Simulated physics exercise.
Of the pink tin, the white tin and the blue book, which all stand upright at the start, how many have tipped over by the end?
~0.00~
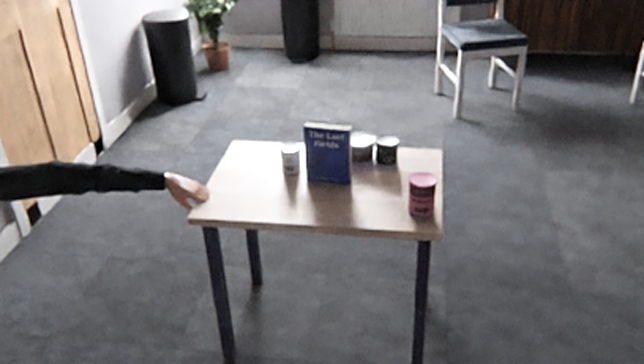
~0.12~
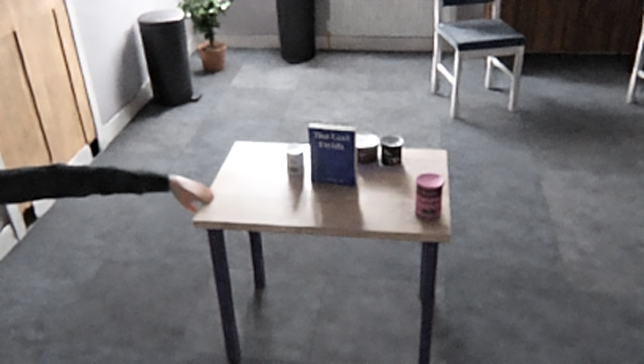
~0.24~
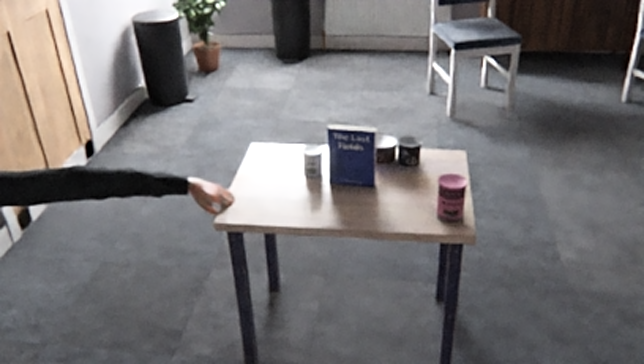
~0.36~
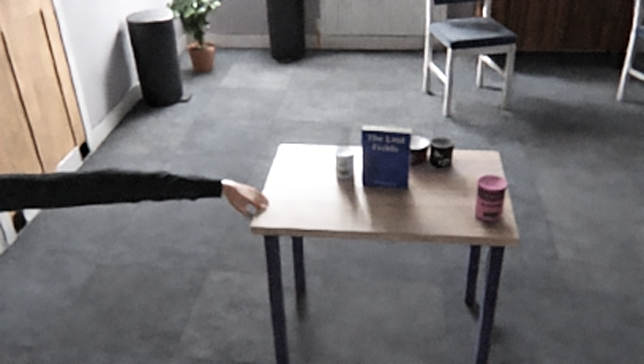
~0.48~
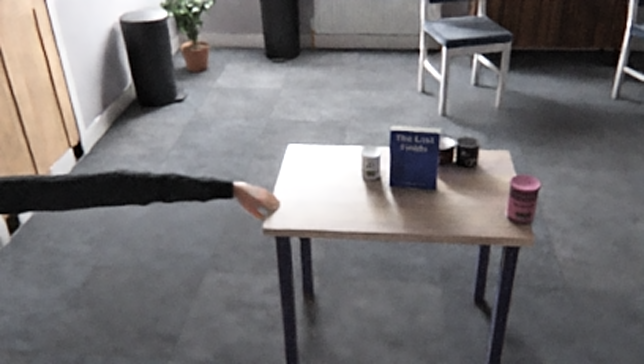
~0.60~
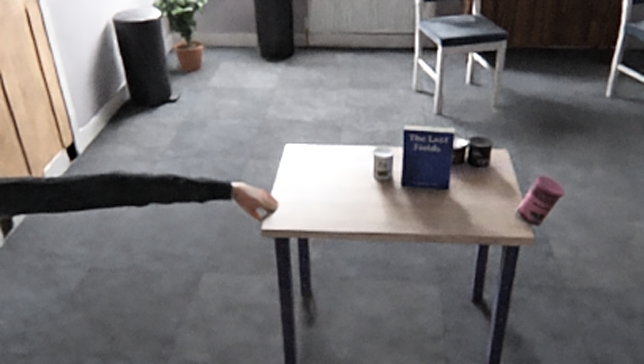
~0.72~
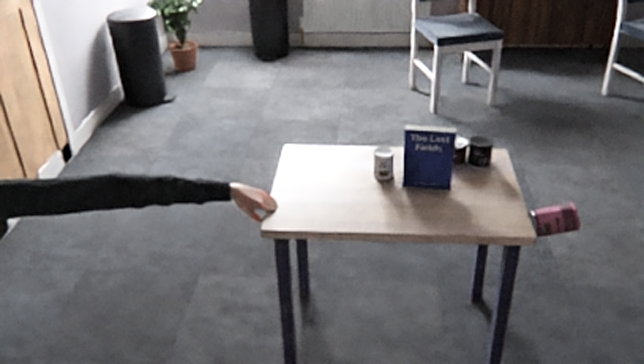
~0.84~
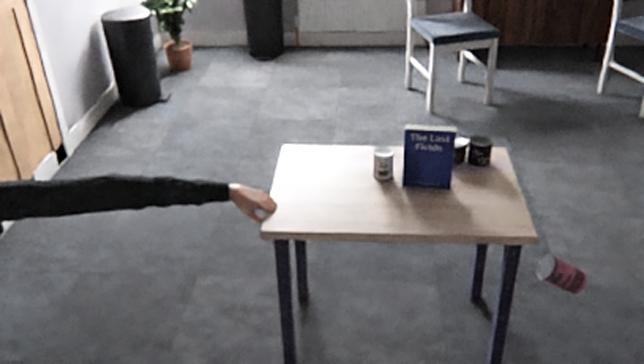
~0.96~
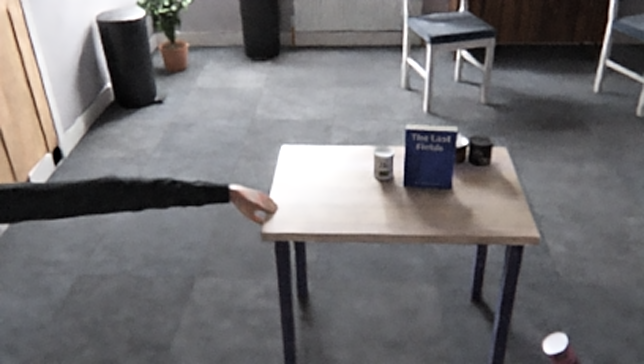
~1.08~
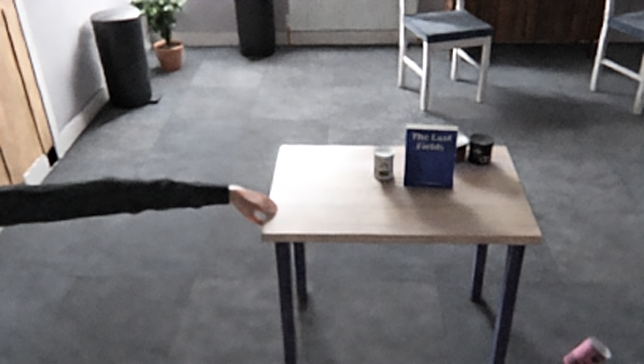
One of them has tipped over, the pink tin, which falls off the right side of the table. The white tin and the blue book are still standing on the tabletop.
